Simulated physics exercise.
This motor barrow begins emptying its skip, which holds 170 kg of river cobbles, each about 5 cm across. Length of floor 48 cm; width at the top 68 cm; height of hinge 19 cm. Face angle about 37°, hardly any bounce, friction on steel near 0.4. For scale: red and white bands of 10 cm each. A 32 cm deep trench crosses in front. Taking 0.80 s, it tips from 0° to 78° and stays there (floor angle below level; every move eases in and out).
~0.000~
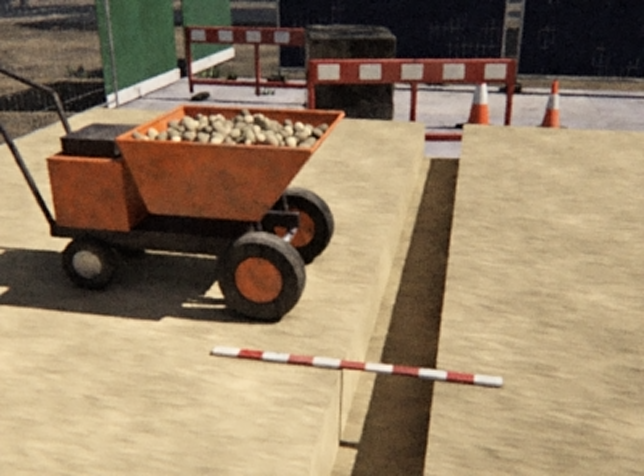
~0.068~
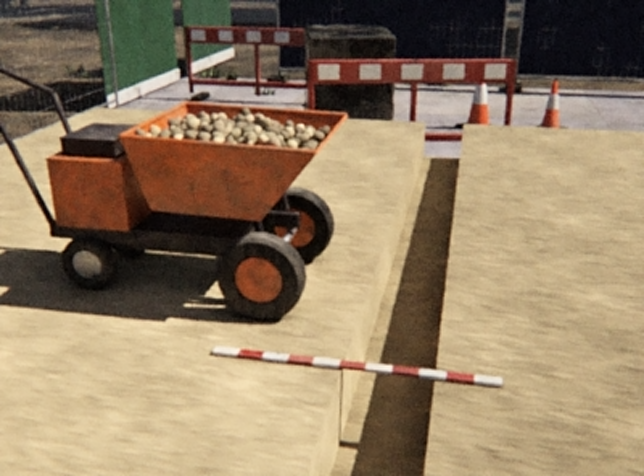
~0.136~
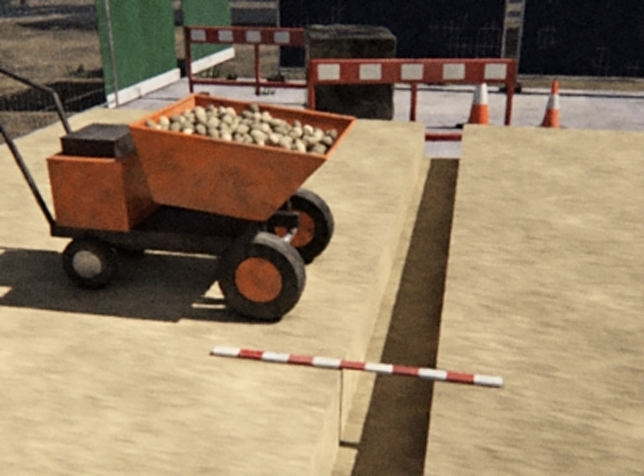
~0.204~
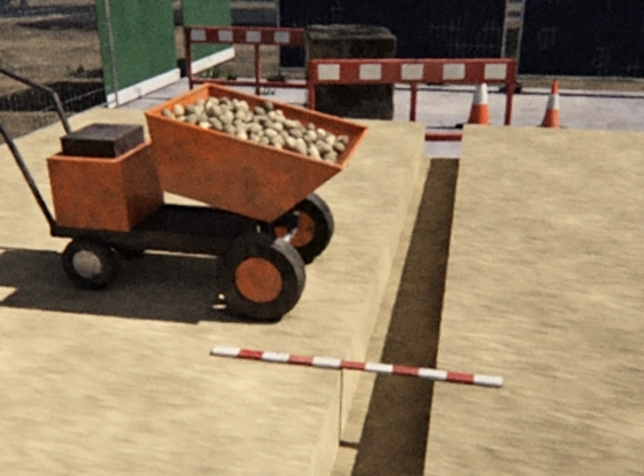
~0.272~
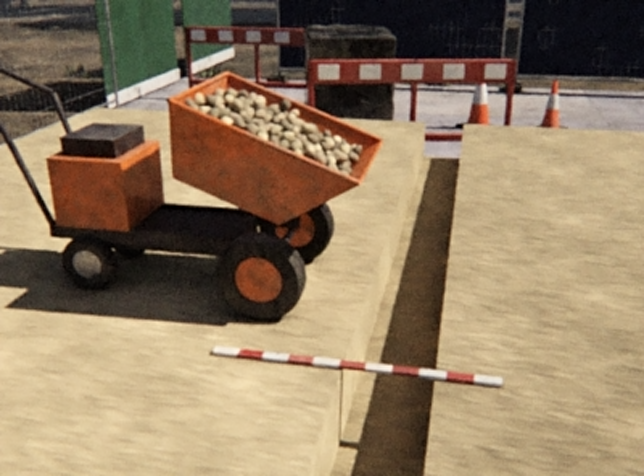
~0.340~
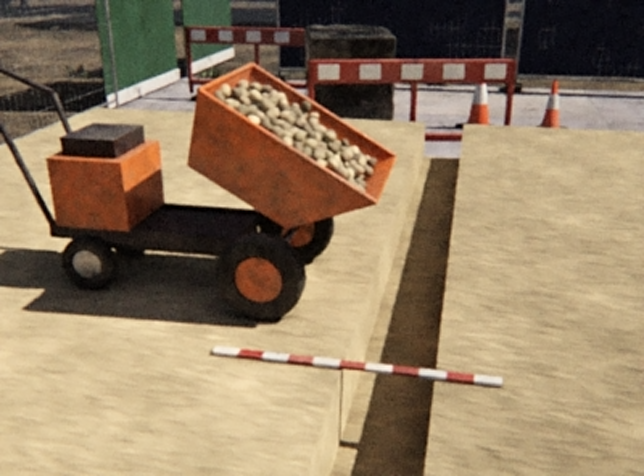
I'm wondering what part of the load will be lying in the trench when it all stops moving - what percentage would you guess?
I would guess about 49 per cent.
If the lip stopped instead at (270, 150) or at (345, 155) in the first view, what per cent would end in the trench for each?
It comes to about 90 and 5 in a hundred.
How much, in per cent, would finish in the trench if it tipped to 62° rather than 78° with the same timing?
Around 40 per cent would finish in the trench.
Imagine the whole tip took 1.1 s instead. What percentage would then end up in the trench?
Then some 55 per cent would.
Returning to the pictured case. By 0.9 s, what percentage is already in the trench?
About 15 per cent by then.
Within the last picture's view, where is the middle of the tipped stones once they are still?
Somewhere around (453, 301) in the last picture.
After 0.6 s the floor is at 66°; 100 % in the skip; the foremost stones are at (421, 262).
After 0.9 s the floor is at 78°; 53 % in the skip, 16 % in the trench, 30 % past the trench; the foremost stones are at (546, 321).
After 1.2 s the floor is at 78°; 14 % in the skip, 35 % in the trench, 51 % past the trench; the foremost stones are past the picture's edge.
After 3.2 s the floor is at 78°; 0 % in the skip, 49 % in the trench, 51 % past the trench; the foremost stones are past the picture's edge.
